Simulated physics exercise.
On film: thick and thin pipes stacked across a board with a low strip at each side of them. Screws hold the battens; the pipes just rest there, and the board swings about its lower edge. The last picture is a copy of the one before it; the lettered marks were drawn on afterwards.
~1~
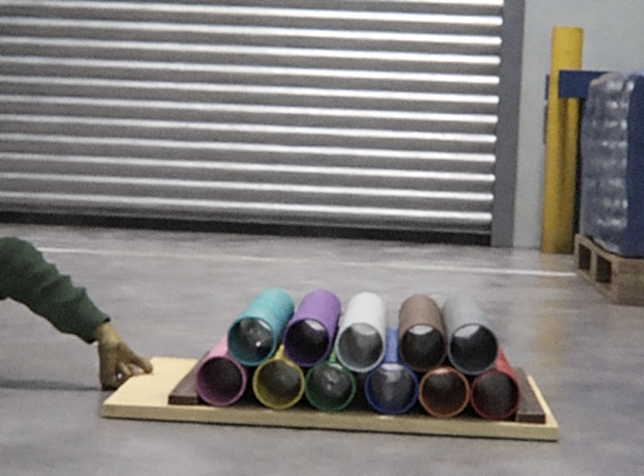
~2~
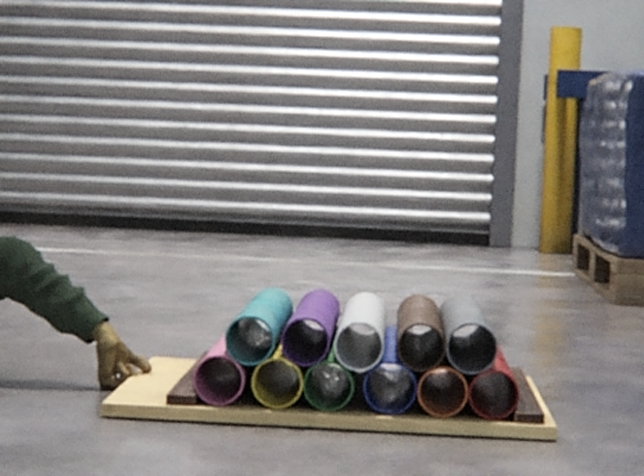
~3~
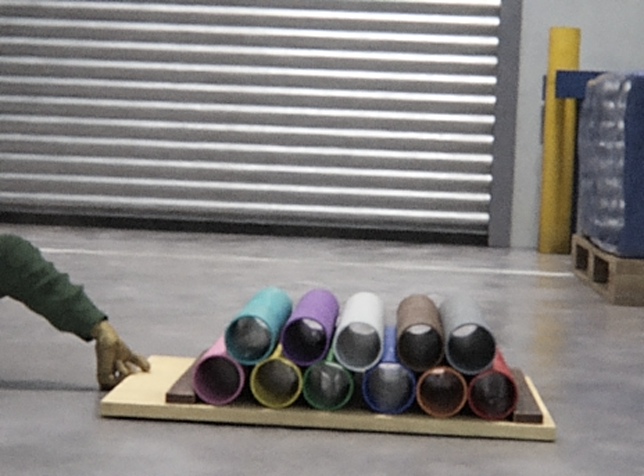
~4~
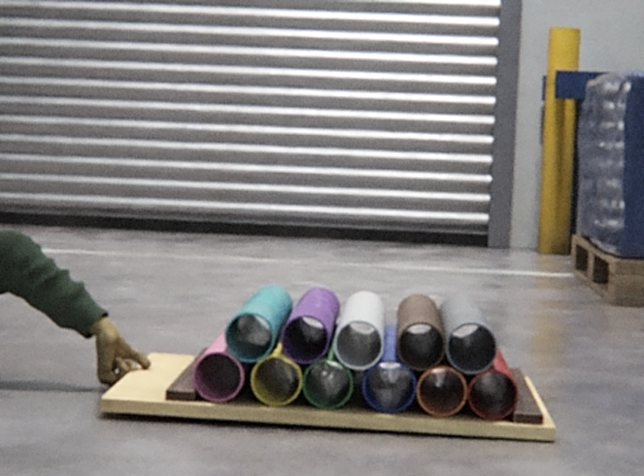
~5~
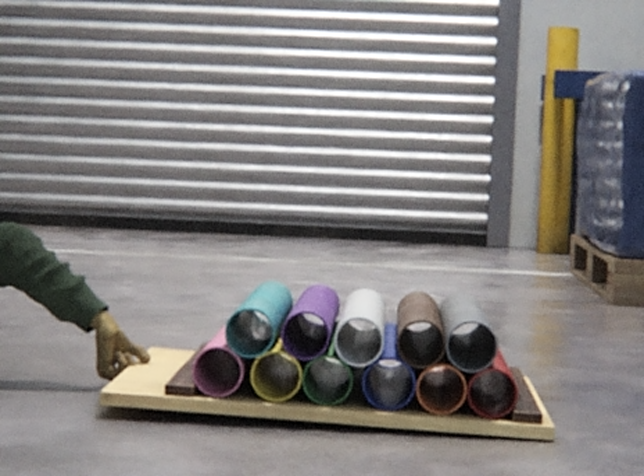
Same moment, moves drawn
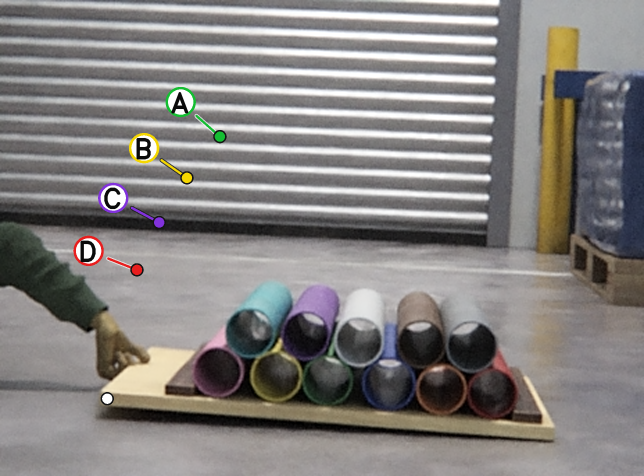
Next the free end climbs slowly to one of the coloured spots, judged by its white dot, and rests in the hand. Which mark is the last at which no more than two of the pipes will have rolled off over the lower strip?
It can be raised to C.
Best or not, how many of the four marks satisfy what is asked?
The number is two.
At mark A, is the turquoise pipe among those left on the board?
No.
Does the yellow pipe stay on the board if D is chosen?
Yes.
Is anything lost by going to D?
No, at D.
On the marked copy, A at (220, 137); B at (187, 178); C at (159, 223); D at (137, 270); the white dot at (107, 398).
With C. Early on, board at 16°.
Further on, board at 25°.
At the end, board at 25°, none over the low batten.
As for the rest, A eleven over the low batten; B eleven over the low batten; D none over the low batten.
